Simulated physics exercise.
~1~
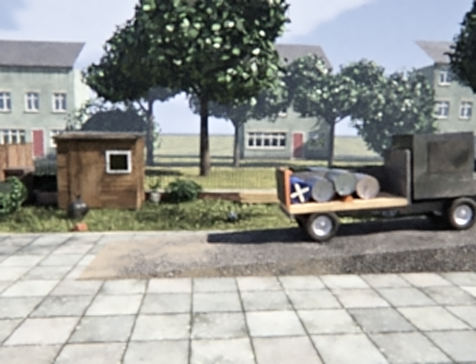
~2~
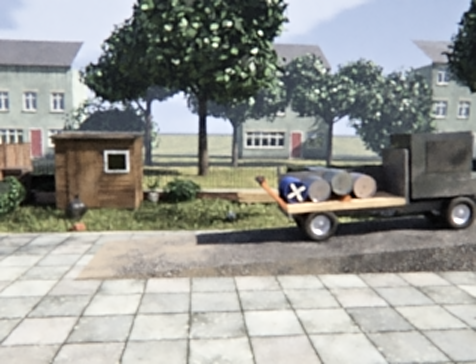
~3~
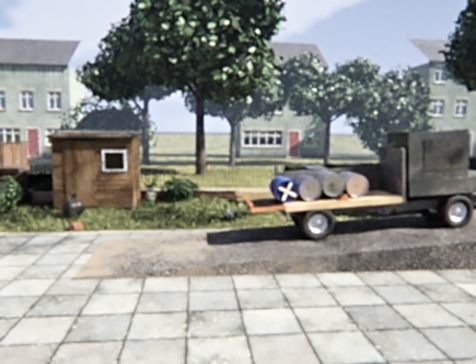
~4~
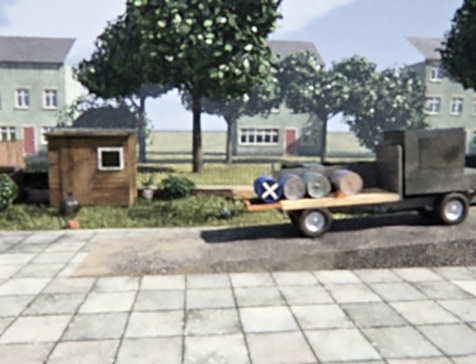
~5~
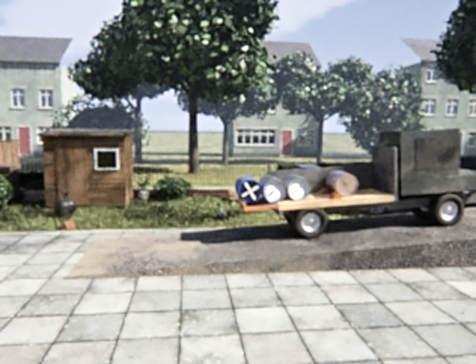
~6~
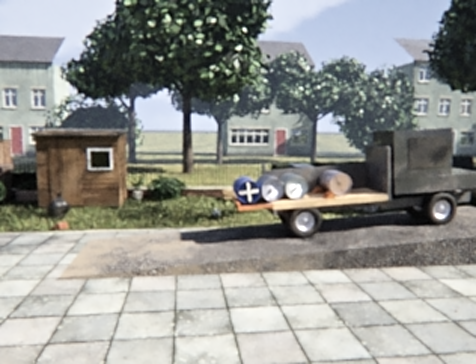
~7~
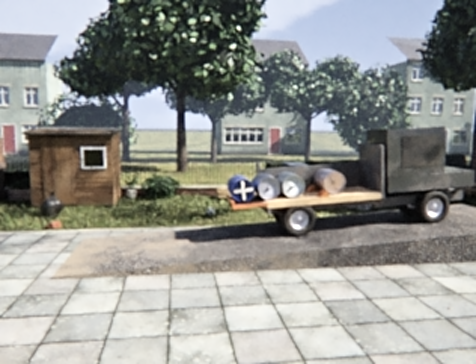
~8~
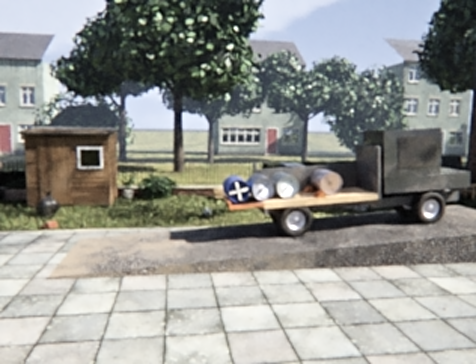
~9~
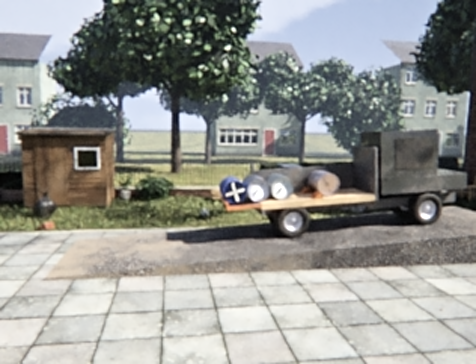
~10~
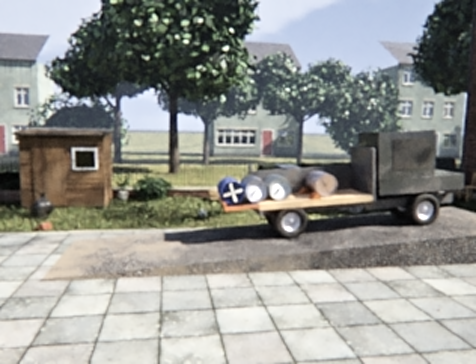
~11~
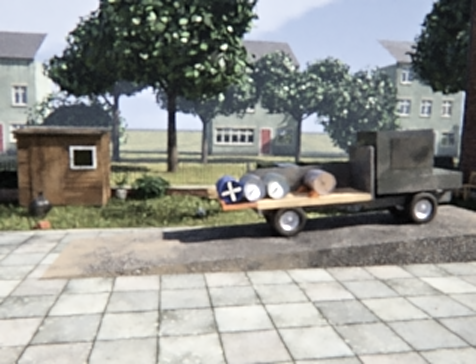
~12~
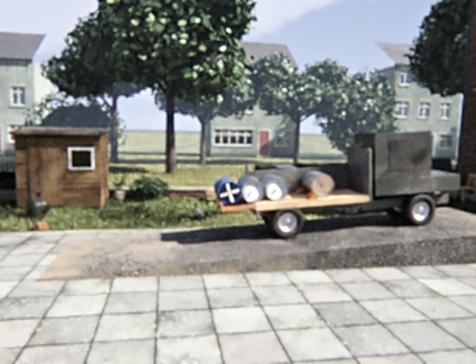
On a roadside truck, the tailgate drops and barrels roll left, stopping with blue on it.
